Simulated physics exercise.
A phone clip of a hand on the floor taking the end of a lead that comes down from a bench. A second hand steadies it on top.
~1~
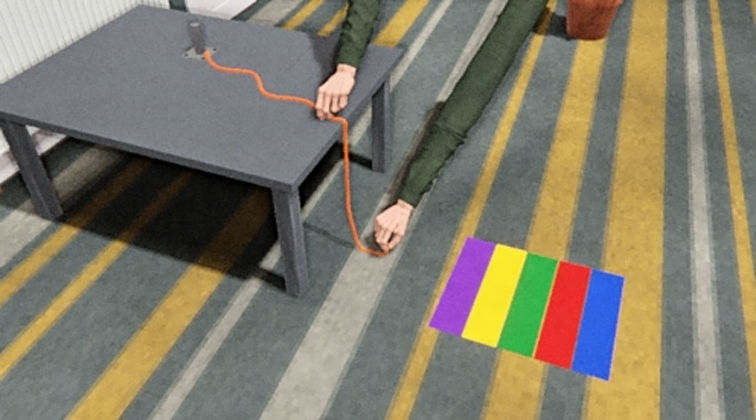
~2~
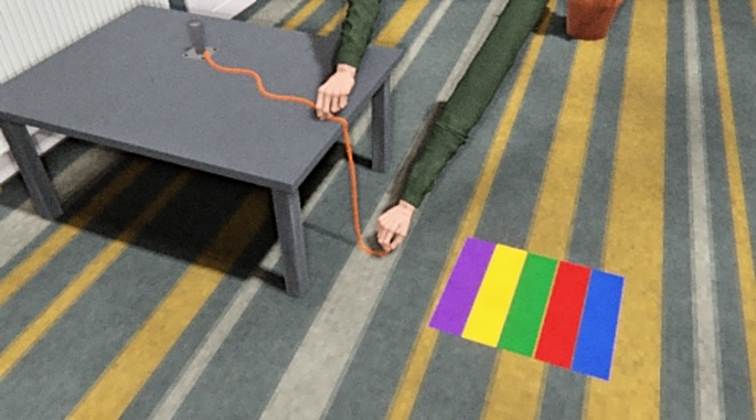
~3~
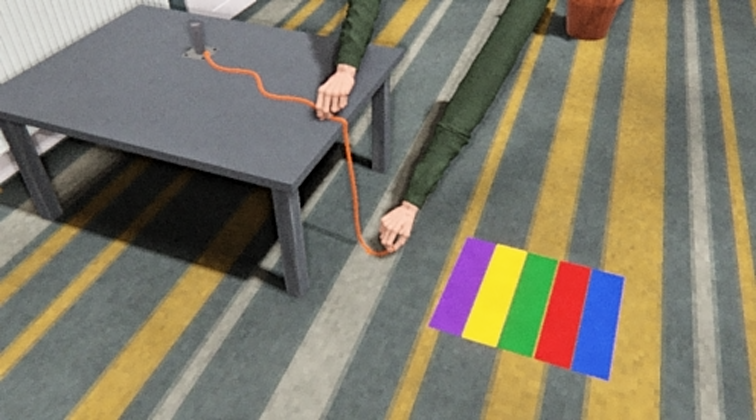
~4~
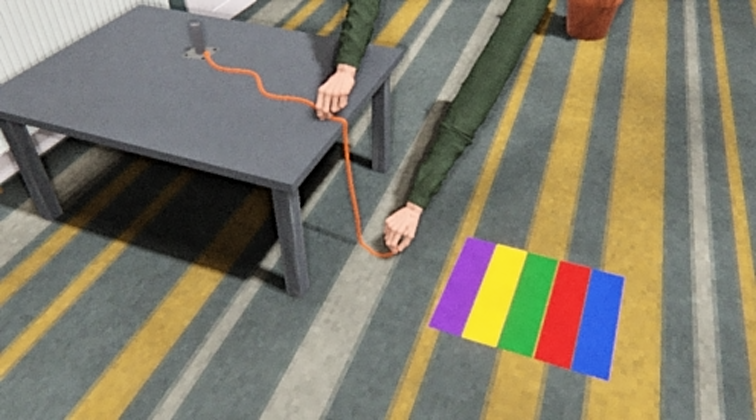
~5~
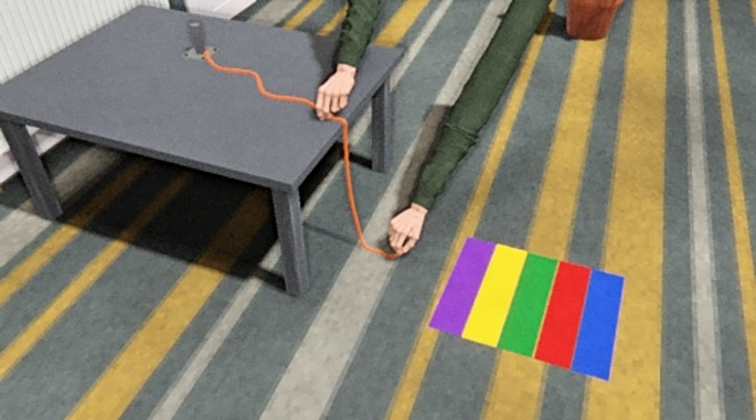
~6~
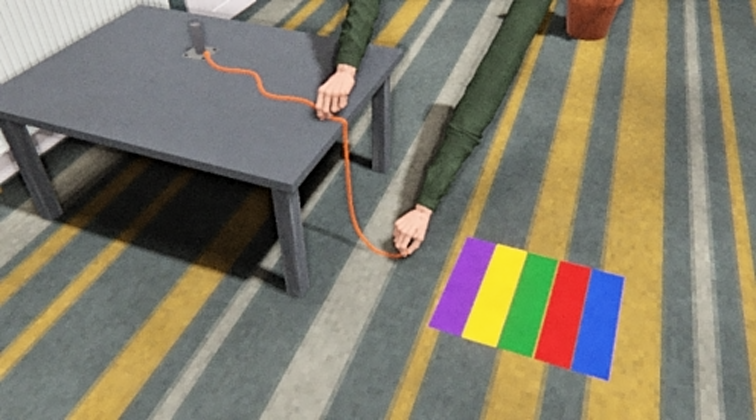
In this clip, one hand rests on an orange lead at the edge of a gray table while another hand, low by the striped carpet, moves the lead's hanging end slightly to the right, near a panel of colored stripes.
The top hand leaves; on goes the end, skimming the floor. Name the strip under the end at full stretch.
The end stops over the yellow strip.
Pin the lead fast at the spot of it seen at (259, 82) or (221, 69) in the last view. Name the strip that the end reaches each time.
It would be yellow; yellow.
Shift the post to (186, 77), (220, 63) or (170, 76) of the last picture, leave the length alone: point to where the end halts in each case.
About (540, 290), (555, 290) and (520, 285).
A little later, end near (459, 267); over purple.
Next, end near (490, 275); over yellow.
When it is tight, end near (507, 280); over yellow. It gets as far as the yellow strip.
